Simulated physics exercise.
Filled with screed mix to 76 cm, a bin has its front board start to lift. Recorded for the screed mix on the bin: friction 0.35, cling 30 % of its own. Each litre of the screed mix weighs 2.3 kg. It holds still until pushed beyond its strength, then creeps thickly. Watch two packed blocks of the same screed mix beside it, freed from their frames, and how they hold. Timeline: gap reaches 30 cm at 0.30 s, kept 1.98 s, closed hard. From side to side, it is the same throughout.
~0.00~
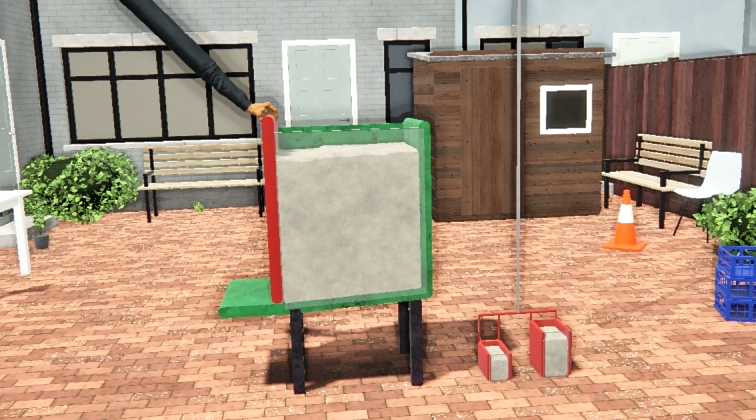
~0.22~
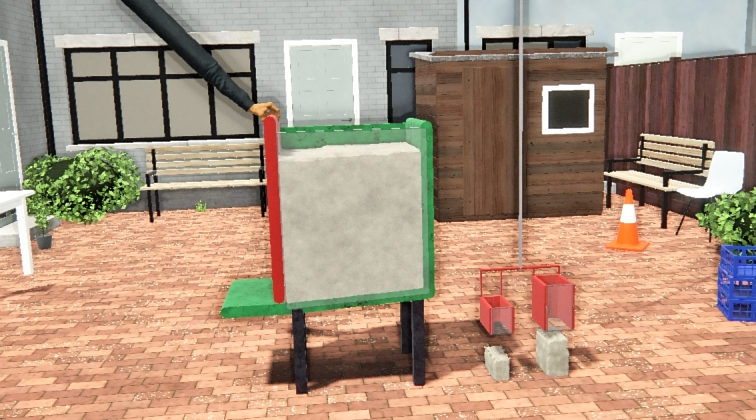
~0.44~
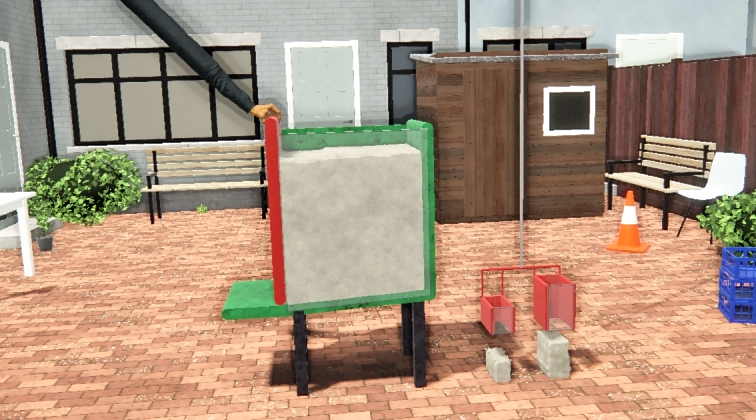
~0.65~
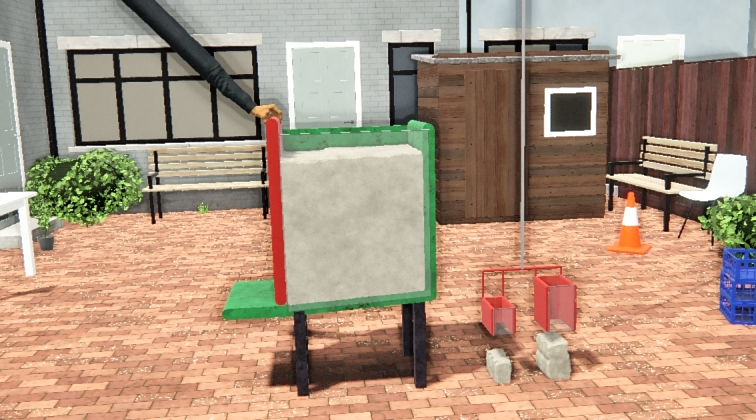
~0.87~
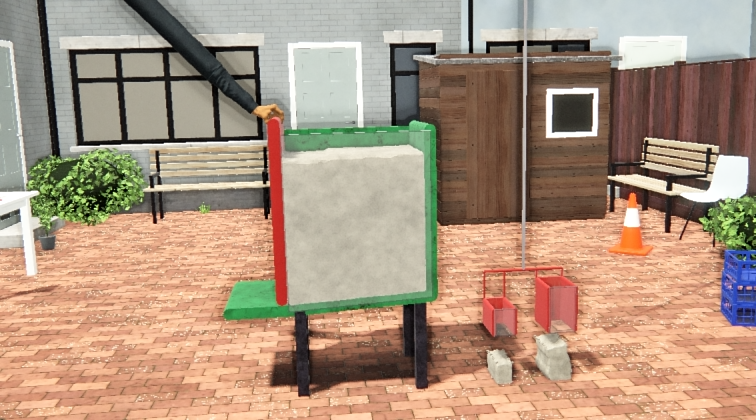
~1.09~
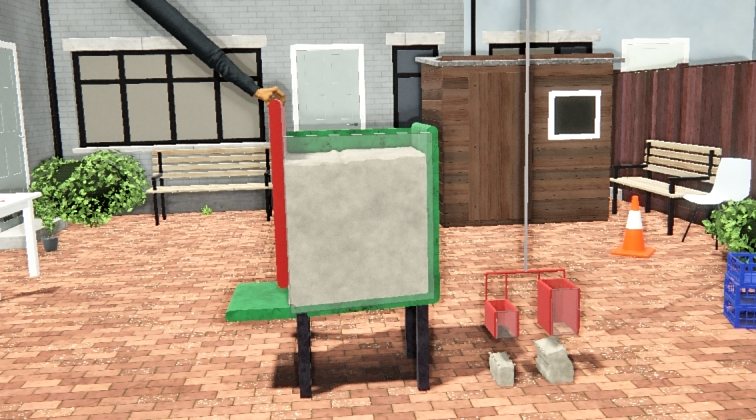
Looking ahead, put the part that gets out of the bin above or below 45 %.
I'd say the portion is lower than 45 %.
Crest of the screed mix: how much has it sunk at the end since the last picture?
The gap comes to roughly 18 centimetres.
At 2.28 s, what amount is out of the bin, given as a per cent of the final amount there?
Estimate: 60 %.
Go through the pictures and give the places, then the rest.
In the first frame, top of the hatch at (267, 122), not yet moved; top of the screed mix at (413, 151); blocks stand 12 cm, 22 cm (left to right).
In the second frame, top of the hatch at (270, 122), not yet moved; top of the screed mix at (415, 151); blocks stand 12 cm, 21 cm (left to right).
In the third frame, top of the hatch at (271, 124), not yet moved; top of the screed mix at (416, 153); blocks stand 12 cm, 21 cm (left to right).
In the fourth frame, top of the hatch at (272, 124), not yet moved; top of the screed mix at (417, 153); blocks stand 12 cm, 21 cm (left to right).
In the fifth frame, top of the hatch at (273, 125), not yet moved; top of the screed mix at (419, 154); blocks stand 12 cm, 20 cm (left to right).
In the sixth frame, top of the hatch at (275, 106), moved 9.9 cm; top of the screed mix at (421, 156); blocks stand 12 cm, 20 cm (left to right).
After 1.64 s, the hatch is 30 cm open and 9 % is out.
After 2.28 s, the hatch is 30 cm open and 21 % is out.
After 2.93 s, the hatch is 30 cm open and 28 % is out.
After 3.57 s, the hatch is 7.6 cm open and 33 % is out.
After 4.37 s, at the end, the hatch is shut and 34 % is out.
